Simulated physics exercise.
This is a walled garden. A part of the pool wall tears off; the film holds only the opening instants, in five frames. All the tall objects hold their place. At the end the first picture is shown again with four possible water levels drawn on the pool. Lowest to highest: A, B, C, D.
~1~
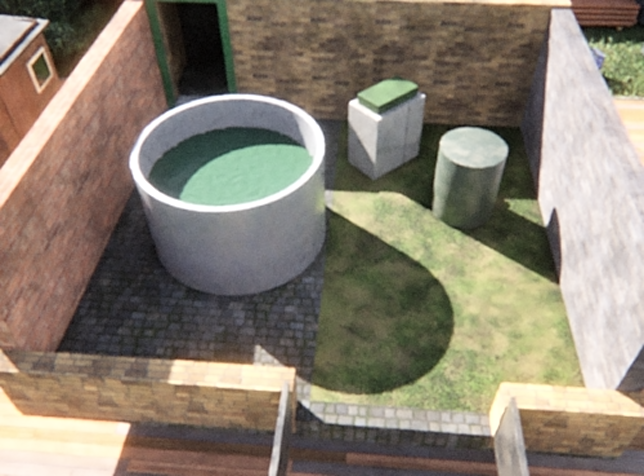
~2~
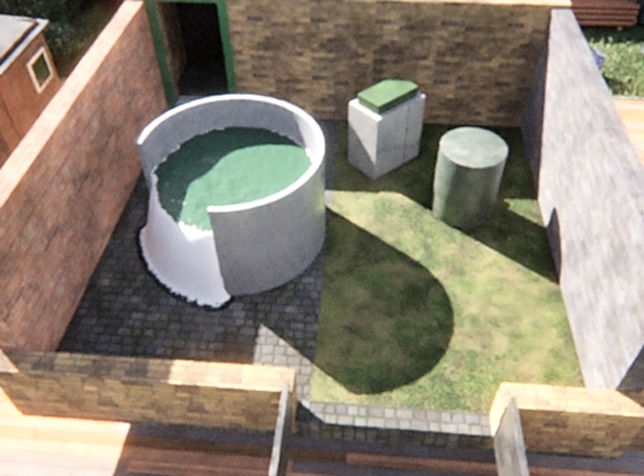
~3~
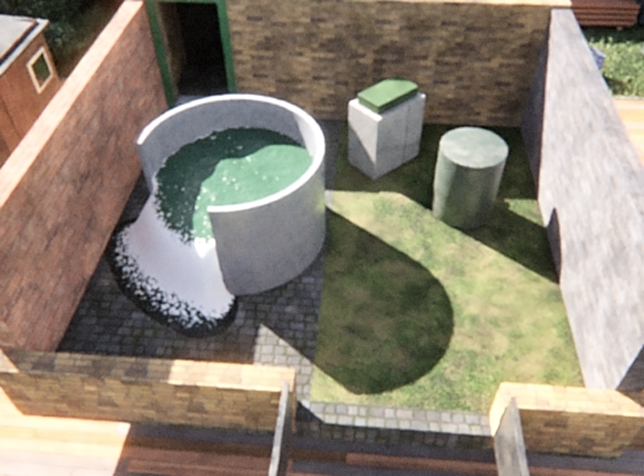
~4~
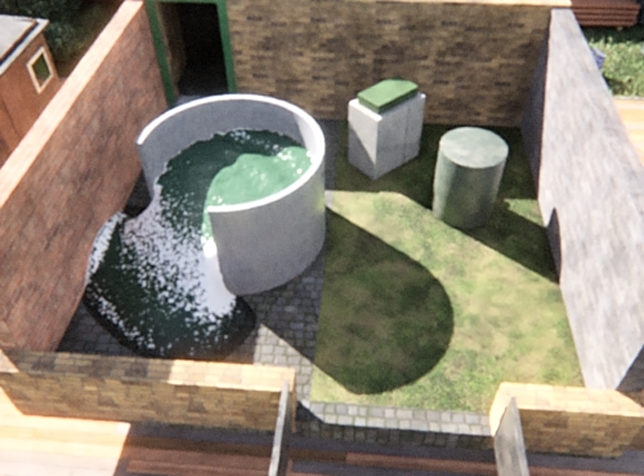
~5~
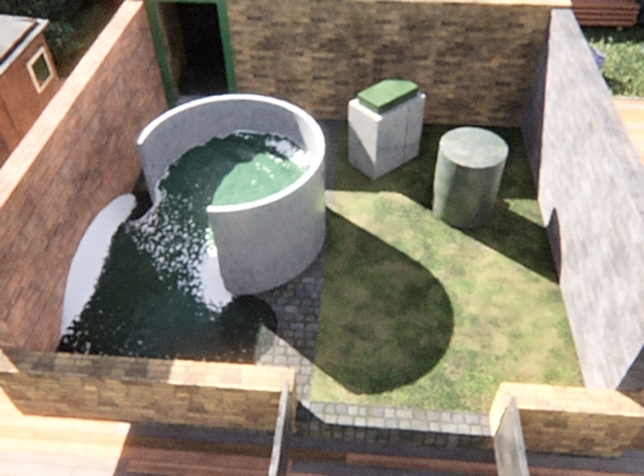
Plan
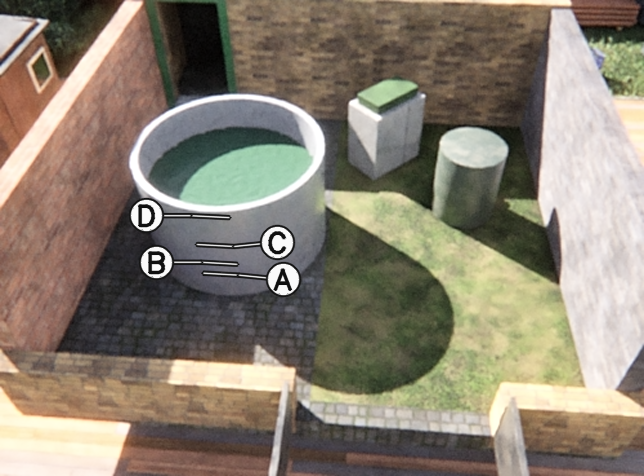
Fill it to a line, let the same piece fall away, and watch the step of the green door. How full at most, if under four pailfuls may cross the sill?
The limit is C.
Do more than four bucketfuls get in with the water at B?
No, not at all.
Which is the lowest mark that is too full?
The answer is D.
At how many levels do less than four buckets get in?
Three.
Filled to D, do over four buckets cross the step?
Yes, it does.
On the marked copy, A at (221, 274); B at (219, 263); C at (215, 245); D at (209, 216); from the bottom up A, B, C, D.
For mark A, nothing gets over.
For mark B, nothing gets over.
For mark C, a splash gets over, under a bucket.
For mark D, about 8 bucketfuls get in.
